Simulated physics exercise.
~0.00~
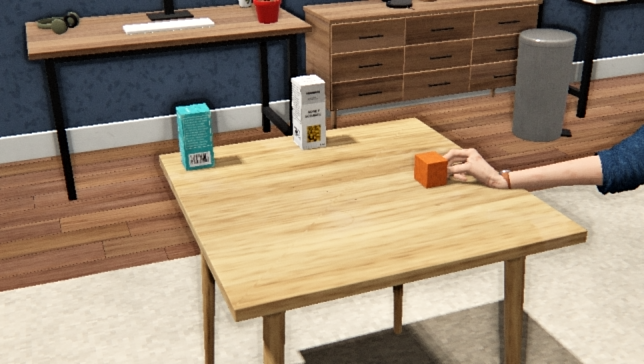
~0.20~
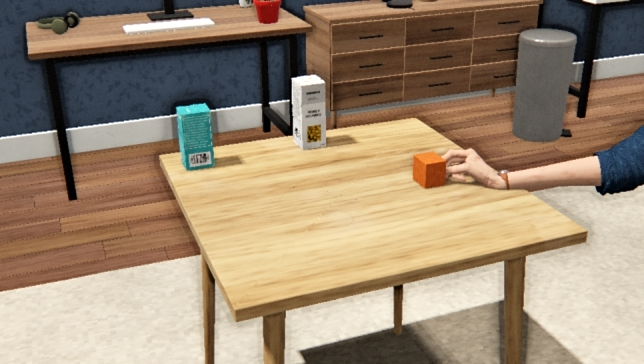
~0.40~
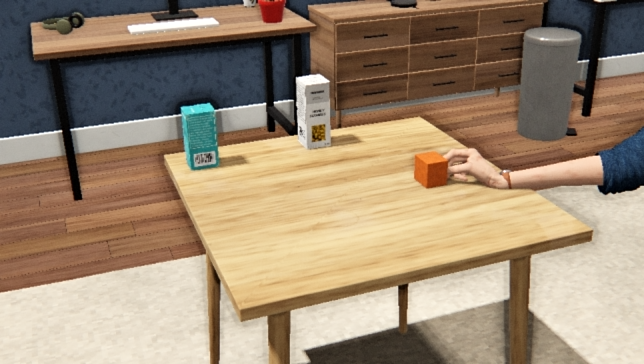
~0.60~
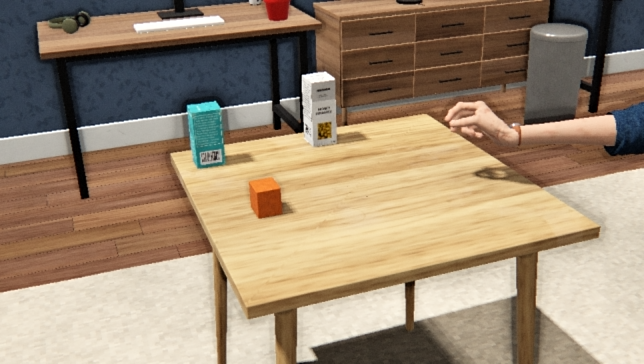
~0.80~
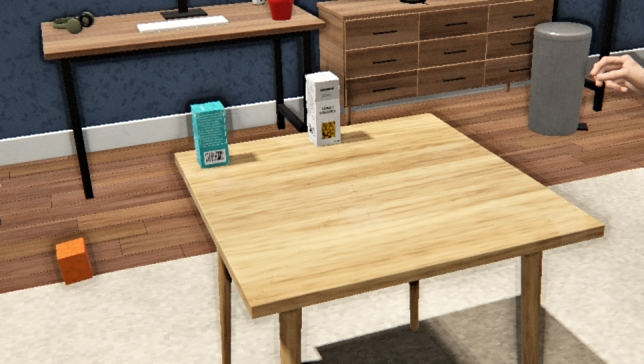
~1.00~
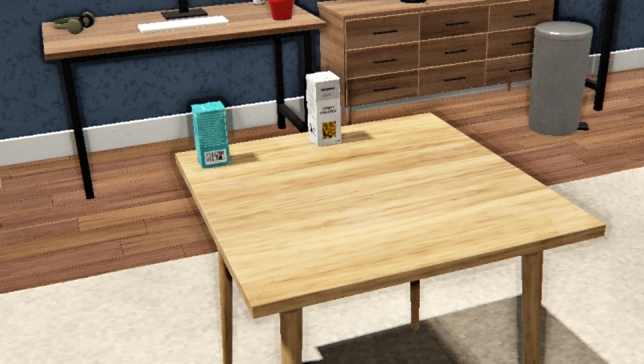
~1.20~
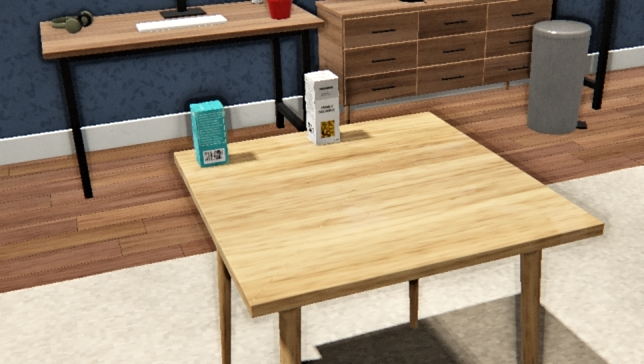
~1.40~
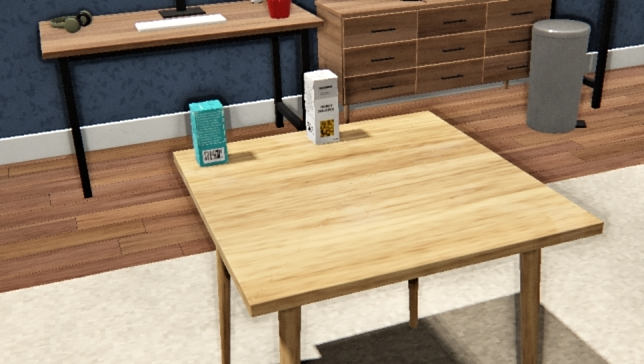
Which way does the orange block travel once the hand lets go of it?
The orange block travels to the left across the table top and goes off that side.
